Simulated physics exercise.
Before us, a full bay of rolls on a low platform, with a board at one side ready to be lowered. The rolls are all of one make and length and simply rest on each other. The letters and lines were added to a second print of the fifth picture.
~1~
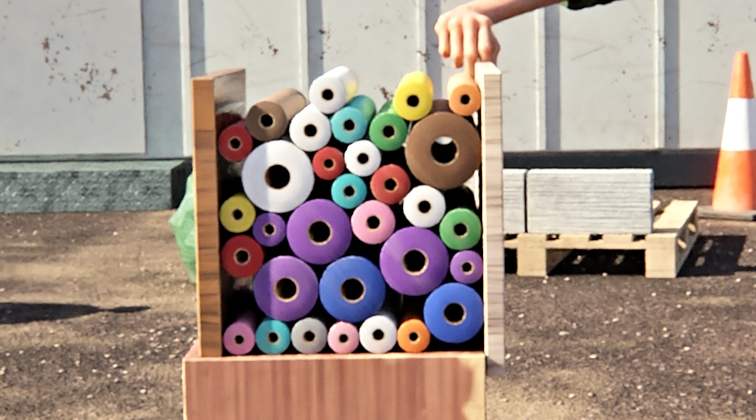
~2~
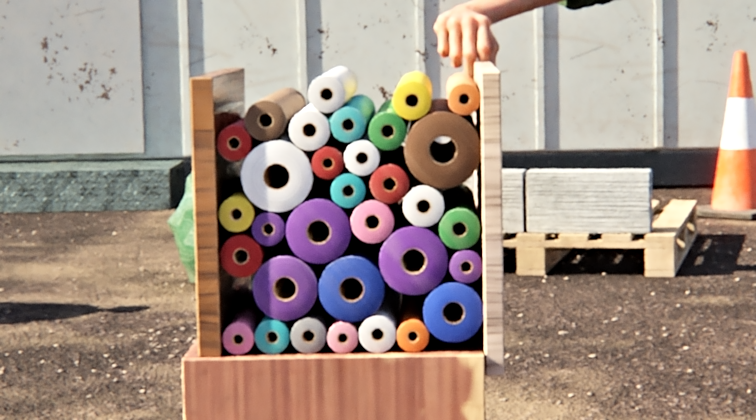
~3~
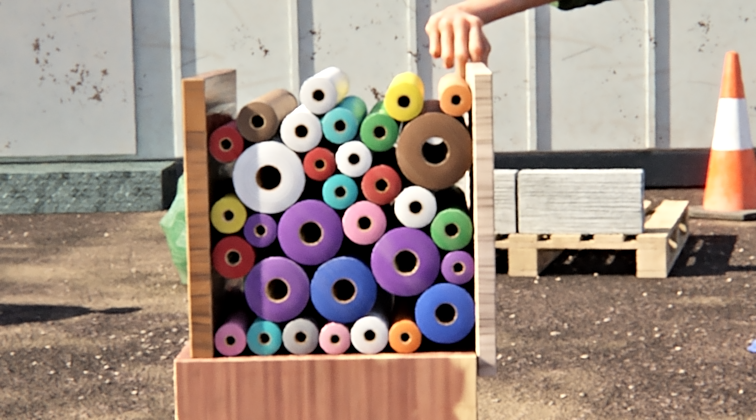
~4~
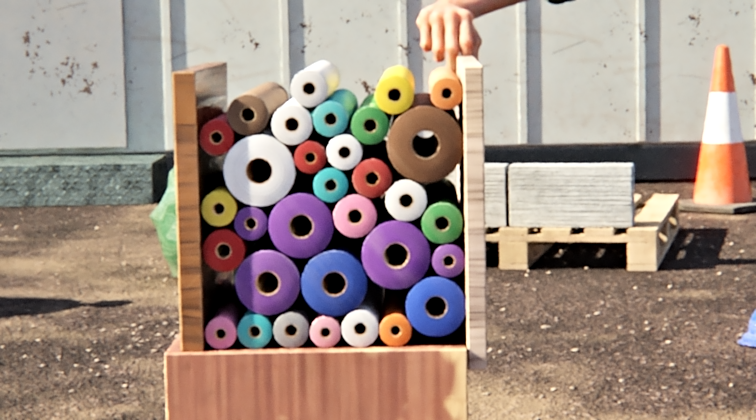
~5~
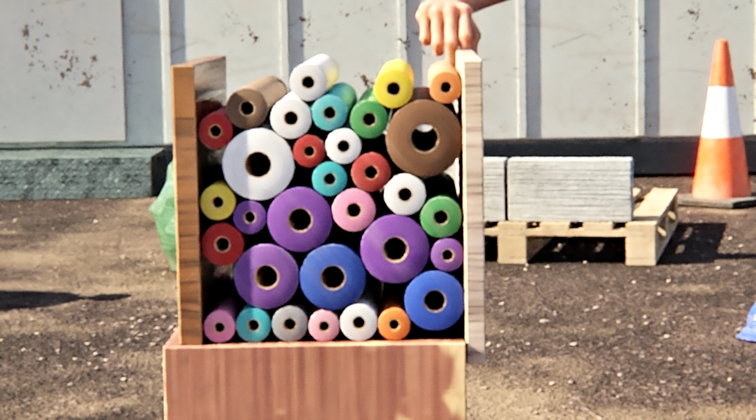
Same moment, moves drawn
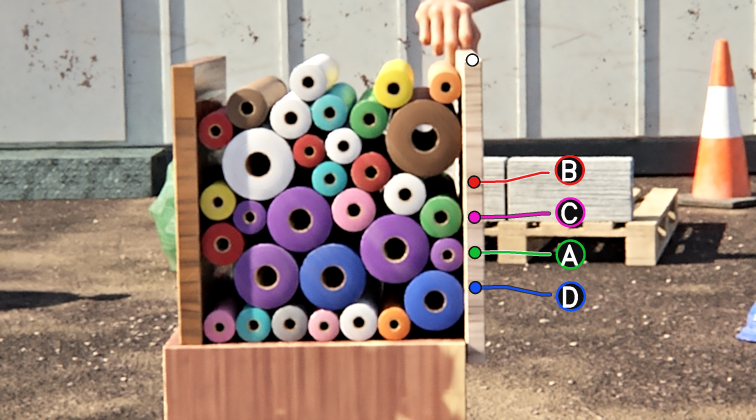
The camera, facing the open front of a bay of rolls in a paved yard before a pale panelled wall, drifts slightly right and down. Purple, blue, white, brown and smaller multicoloured rolls sit stacked between upright boards, with grey blocks on a pallet and an orange-and-white cone to the right. The rolls and boards stay still while a hand rests atop the right board, and everything shifts slightly left and up in view.
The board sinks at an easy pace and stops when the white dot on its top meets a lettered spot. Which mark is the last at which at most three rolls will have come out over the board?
No lower than B.
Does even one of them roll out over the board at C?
At C: Yes.
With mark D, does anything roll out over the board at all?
Yes, at D.
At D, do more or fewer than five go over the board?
More than five.
On the copy, A at (475, 252); B at (474, 182); C at (475, 217); D at (476, 288); the white dot at (473, 60).
On B. First, top of the board (463, 119).
Then, top of the board (464, 181).
Finally, top of the board (464, 181), one out over the board.
By contrast, A more than three out over the board; C four out over the board; D more than three out over the board.
